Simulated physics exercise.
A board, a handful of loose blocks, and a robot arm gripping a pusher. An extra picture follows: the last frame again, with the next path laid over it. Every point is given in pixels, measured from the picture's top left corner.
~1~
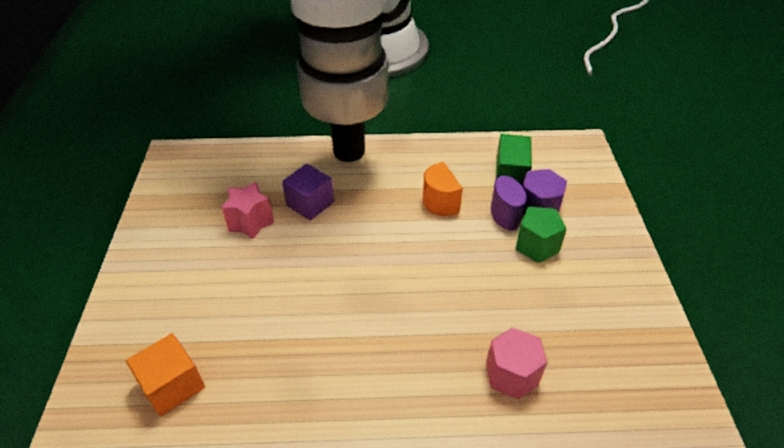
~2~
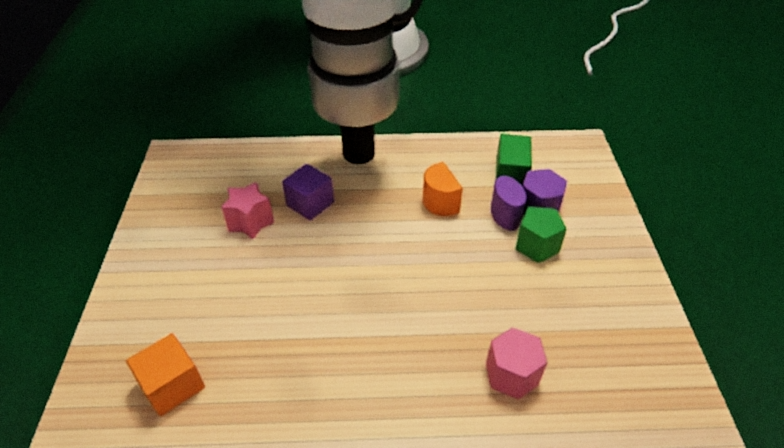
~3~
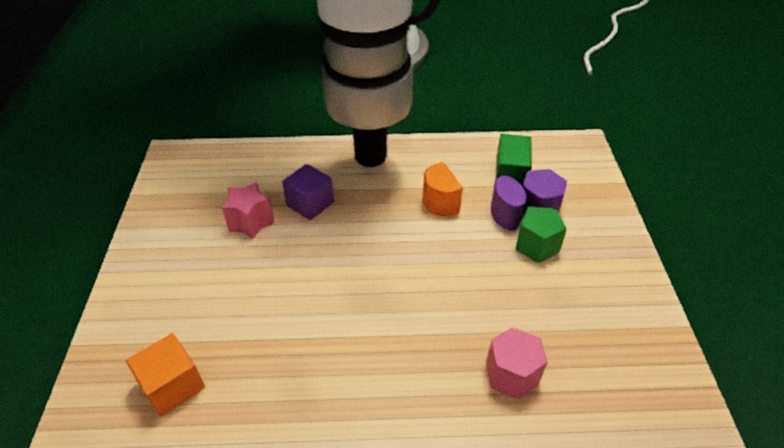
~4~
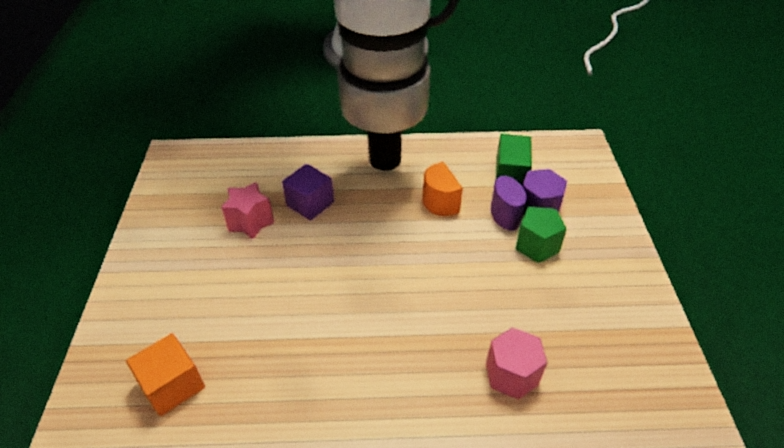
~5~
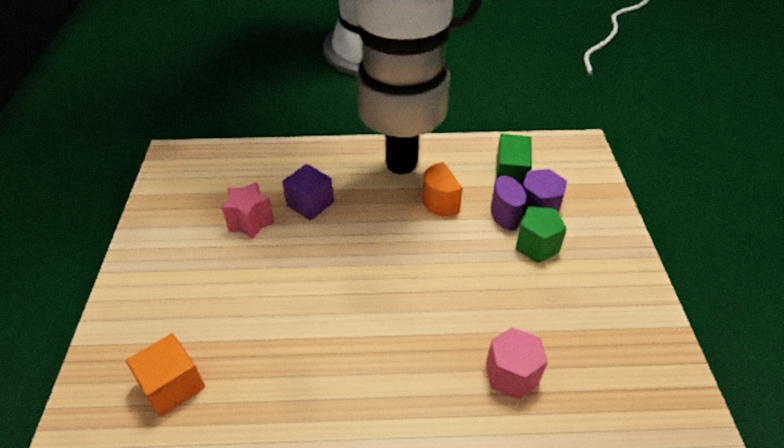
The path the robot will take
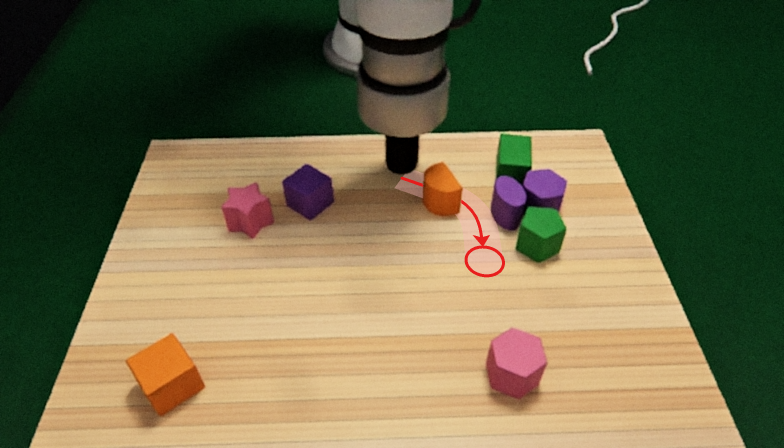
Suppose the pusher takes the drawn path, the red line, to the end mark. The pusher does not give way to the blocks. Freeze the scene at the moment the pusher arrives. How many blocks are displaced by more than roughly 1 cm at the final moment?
The answer is a single block.
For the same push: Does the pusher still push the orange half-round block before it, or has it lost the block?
I believe the orange half-round block keeps its place ahead of the pusher.
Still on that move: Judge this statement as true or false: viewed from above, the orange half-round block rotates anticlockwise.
My answer: False.
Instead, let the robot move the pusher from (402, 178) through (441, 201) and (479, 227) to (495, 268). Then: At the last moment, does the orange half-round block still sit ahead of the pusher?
Going by the path, yes.
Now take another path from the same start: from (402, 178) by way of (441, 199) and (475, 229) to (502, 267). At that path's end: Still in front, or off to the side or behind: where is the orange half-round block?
My prediction: In front.
Drawn move, from (402, 178) via (446, 193) and (478, 221), ending at (485, 261).
The first path, step by step. One third of the way, pusher (448, 180); orange half-round block (465, 193), turned 35° clockwise.
Two thirds of the way, pusher (480, 208); orange half-round block (484, 224), turned 85° clockwise.
At the end, pusher (487, 248); orange half-round block (485, 267), turned 100° clockwise; purple oval block still.
